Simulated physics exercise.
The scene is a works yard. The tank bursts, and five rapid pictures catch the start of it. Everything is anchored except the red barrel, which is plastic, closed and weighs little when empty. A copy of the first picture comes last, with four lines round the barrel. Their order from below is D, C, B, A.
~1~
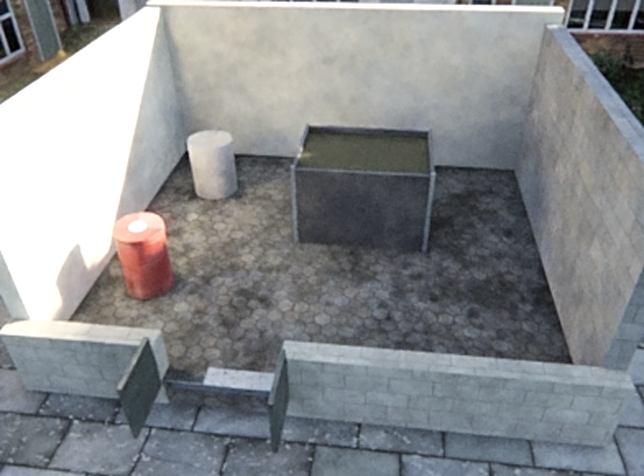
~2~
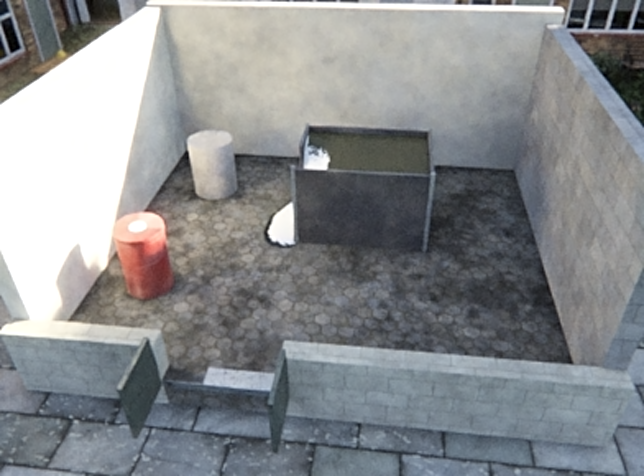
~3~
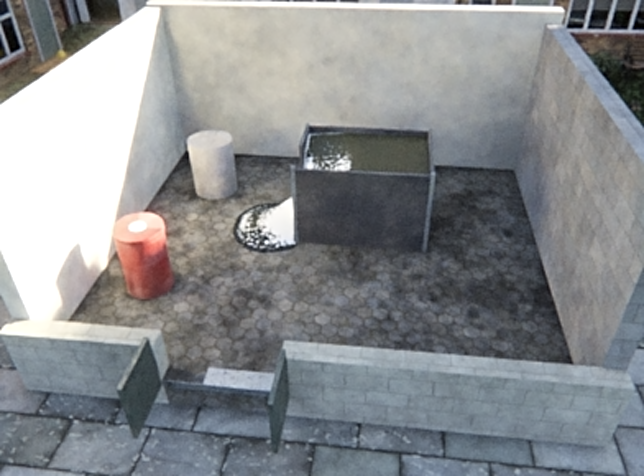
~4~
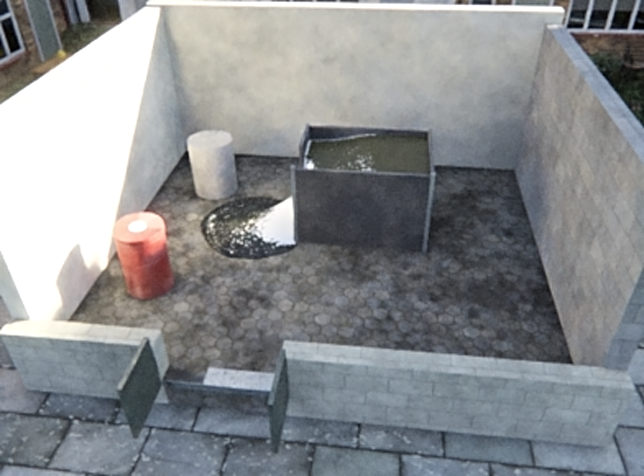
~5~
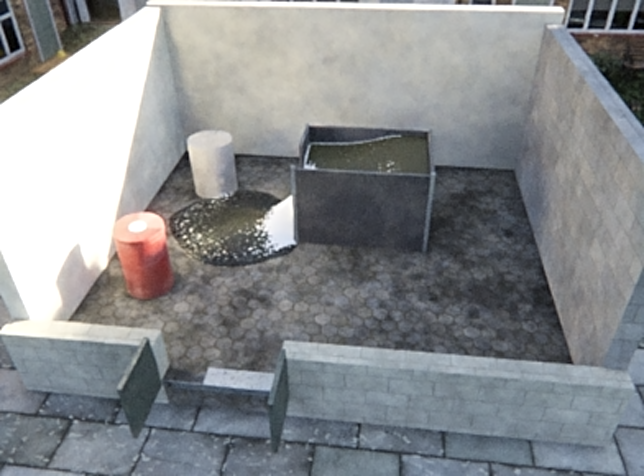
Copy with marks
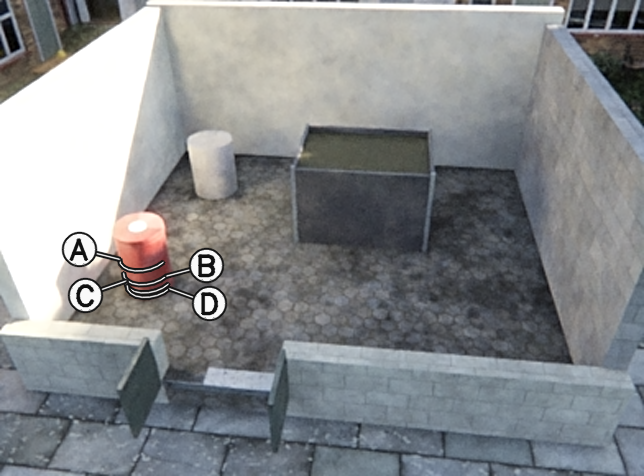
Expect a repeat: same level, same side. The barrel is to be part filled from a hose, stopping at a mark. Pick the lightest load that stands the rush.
A is the one.
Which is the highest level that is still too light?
That is level B.
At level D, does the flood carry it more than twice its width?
Yes.
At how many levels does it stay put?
One of them.
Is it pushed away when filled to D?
Yes, it does.
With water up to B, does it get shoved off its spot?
Yes.
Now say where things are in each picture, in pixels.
Lid of the red barrel at (137, 227); tank full, its middle at (365, 154); open gate at (222, 339), in the first frame.
In the second frame, 1 % of the ground under water, its edge towards the barrel at (277, 243).
In the third frame, 4 % of the ground under water, its edge towards the barrel at (247, 239).
In the fourth frame, 7 % of the ground under water, its edge towards the barrel at (225, 249).
Lid of the red barrel at (137, 227); 10 % of the ground under water, its edge towards the barrel at (193, 250), in the fifth frame.
In white, A at (135, 270); B at (138, 284); C at (141, 292); D at (142, 297); from the bottom up D, C, B, A.
Choosing A, it does not move.
Choosing B, it is pushed about twice its own width away.
Choosing C, it is pushed about 6 times its own width away.
Choosing D, it is pushed about 6 times its own width away.
